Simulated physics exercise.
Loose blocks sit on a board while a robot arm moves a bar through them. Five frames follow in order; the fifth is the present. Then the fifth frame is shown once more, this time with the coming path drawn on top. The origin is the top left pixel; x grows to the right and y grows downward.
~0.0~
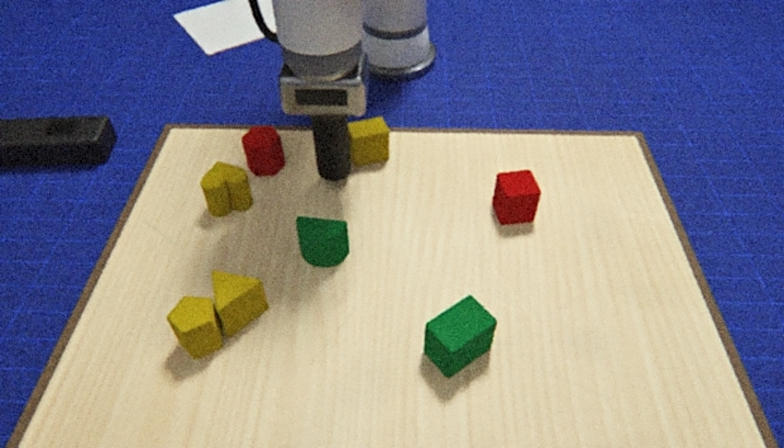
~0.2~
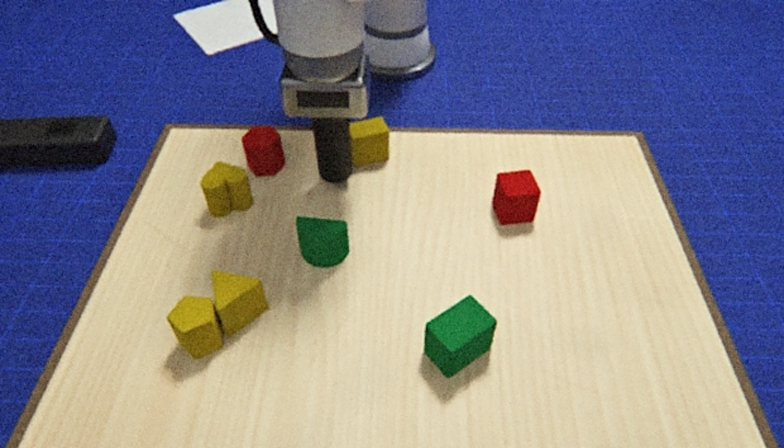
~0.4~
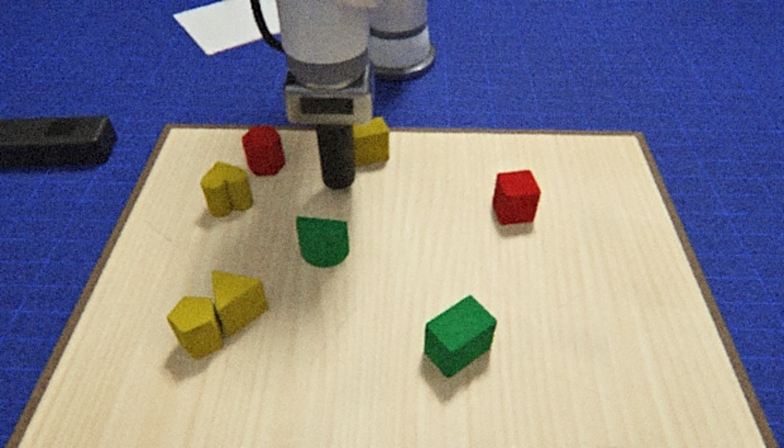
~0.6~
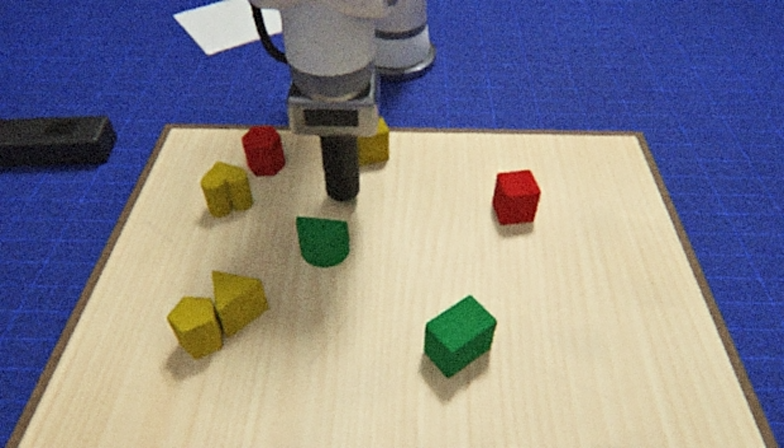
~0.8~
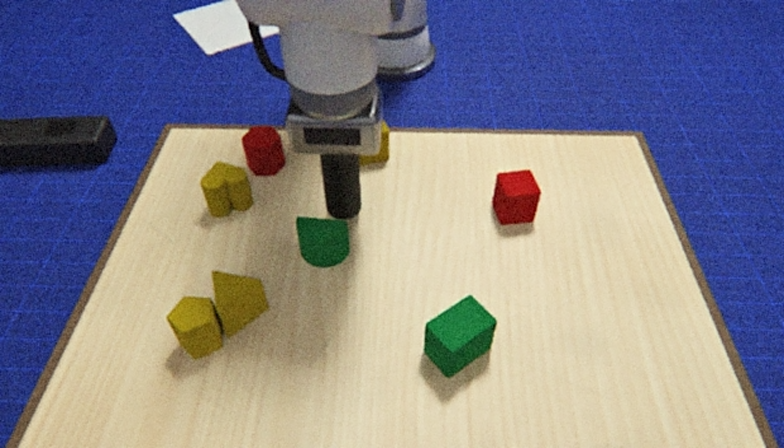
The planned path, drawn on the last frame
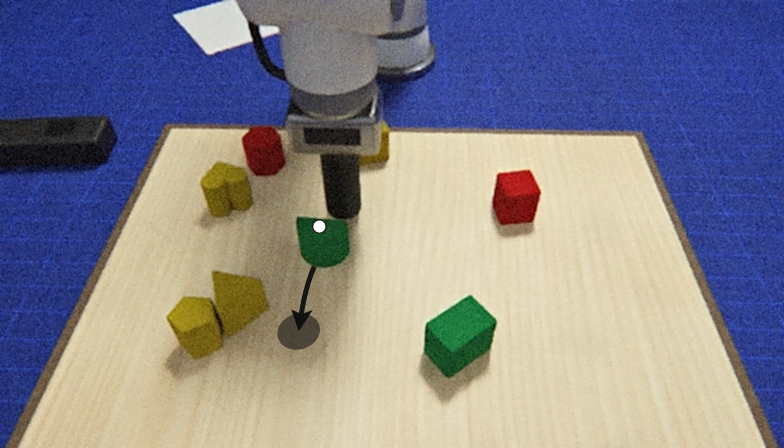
A robot arm lowers its black bar slowly toward the green D-shaped block among still blocks.
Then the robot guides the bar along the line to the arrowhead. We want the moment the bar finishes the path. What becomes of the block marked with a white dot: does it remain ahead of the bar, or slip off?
In front, still.
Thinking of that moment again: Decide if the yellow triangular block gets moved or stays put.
The yellow triangular block will stay where it stands.
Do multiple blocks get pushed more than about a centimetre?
I believe not.
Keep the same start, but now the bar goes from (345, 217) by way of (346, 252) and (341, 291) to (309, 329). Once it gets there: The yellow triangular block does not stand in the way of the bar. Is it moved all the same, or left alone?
By the last moment of the path, the yellow triangular block has stayed put.
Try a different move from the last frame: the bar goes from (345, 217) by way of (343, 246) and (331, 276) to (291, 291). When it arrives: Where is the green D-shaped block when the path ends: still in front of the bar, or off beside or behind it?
When the path ends, it will sit ahead of the bar.
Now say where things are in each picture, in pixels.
Bar's lower end at (334, 171); yellow triangular block at (230, 286); green D-shaped block at (319, 227), in the first picture.
Bar at (336, 173); blocks still, in the second picture.
Bar at (339, 180); blocks still, in the third picture.
Bar at (343, 191); blocks still, in the fourth picture.
Bar at (344, 208); yellow triangular block at (230, 286); green D-shaped block at (319, 227), in the fifth picture.
Drawn move, from (345, 217) via (323, 249) and (307, 287), ending at (299, 331); the dot is on the green D-shaped block.
What follows on the original path. One third of the way, bar at (322, 241); green D-shaped block at (308, 244).
Two thirds of the way, bar at (306, 279); green D-shaped block at (287, 285).
At the end, bar at (297, 323); yellow triangular block still; green D-shaped block at (270, 332), turned 30° clockwise.
